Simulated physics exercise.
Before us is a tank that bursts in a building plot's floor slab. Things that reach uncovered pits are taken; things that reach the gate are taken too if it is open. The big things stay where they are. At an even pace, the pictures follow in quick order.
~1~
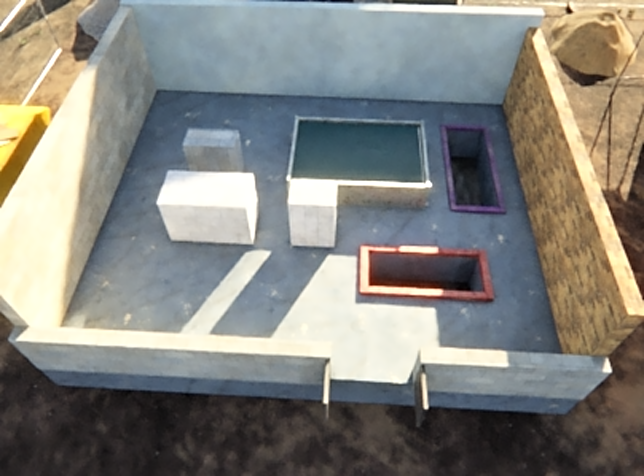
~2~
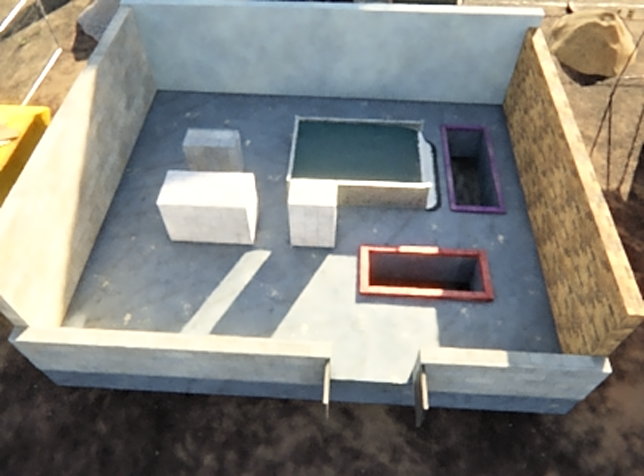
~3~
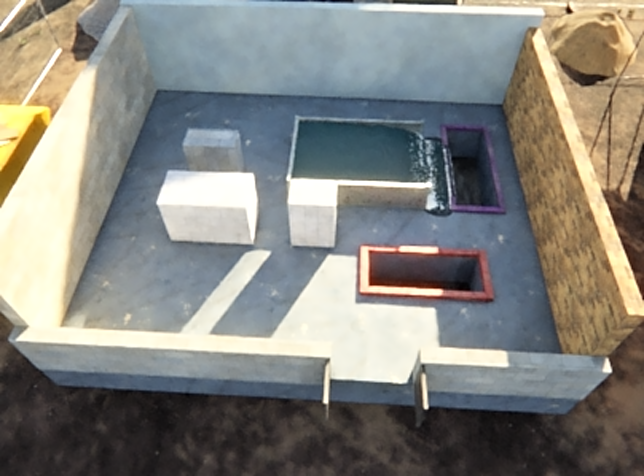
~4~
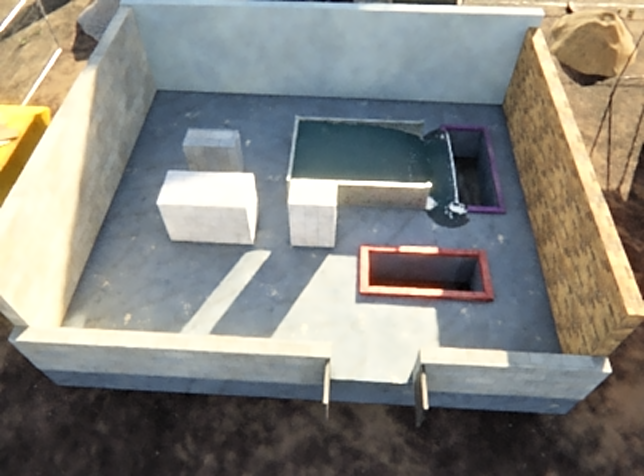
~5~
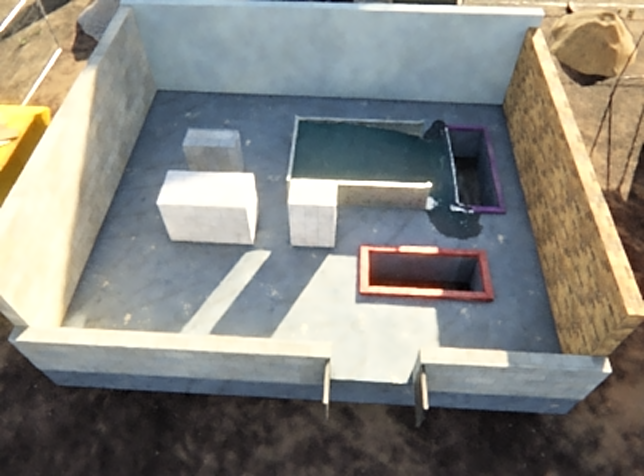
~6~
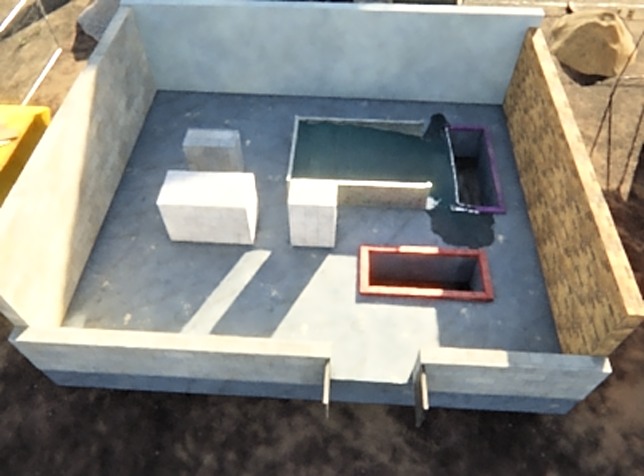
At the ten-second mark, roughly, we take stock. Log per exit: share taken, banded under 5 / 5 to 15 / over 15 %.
Log - gate: Under 5 %; purple pit: Over 15 %; red pit: Under 5 %.
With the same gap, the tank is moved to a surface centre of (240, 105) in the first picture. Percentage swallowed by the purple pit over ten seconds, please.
The purple pit gets 50 per cent.
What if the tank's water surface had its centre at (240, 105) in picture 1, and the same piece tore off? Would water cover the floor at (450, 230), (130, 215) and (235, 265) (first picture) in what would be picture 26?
Soaked - unflooded - unflooded.
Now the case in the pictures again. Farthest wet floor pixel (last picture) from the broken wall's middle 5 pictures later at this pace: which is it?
(525, 280).
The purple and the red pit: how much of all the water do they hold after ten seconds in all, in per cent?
Approximate shares: 70 per cent and 0 per cent.
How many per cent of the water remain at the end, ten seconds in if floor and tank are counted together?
About 30 per cent.
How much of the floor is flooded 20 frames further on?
Around 15 in a hundred.
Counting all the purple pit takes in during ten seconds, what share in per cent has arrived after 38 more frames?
The figure is near 95 per cent.
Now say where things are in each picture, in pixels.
In the first frame, the open tank at (359, 153) is whole and still.
In the second frame, water pours out at (421, 167) and has run to (428, 144).
In the third frame, the front is at (438, 141), out from the gap at (421, 168).
In the fourth frame, the front is at (440, 132), out from the gap at (420, 169).
In the fifth frame, water pours out at (420, 169) and has run to (441, 123).
In the sixth frame, the front is at (485, 241), out from the gap at (420, 169).
A moment on, water covers 10 % of the floor; the gate 0 %, the purple pit 22 %, the red pit 0 %.
Next, water covers 10 % of the floor; the gate 0 %, the purple pit 39 %, the red pit 0 %.
Then, water covers 15 % of the floor; the gate 0 %, the purple pit 57 %, the red pit 0 %.
Later, water covers 30 % of the floor; the gate 0 %, the purple pit 67 %, the red pit 0 %.
In the end, water covers 40 % of the floor; the gate 1 %, the purple pit 69 %, the red pit 0 %.
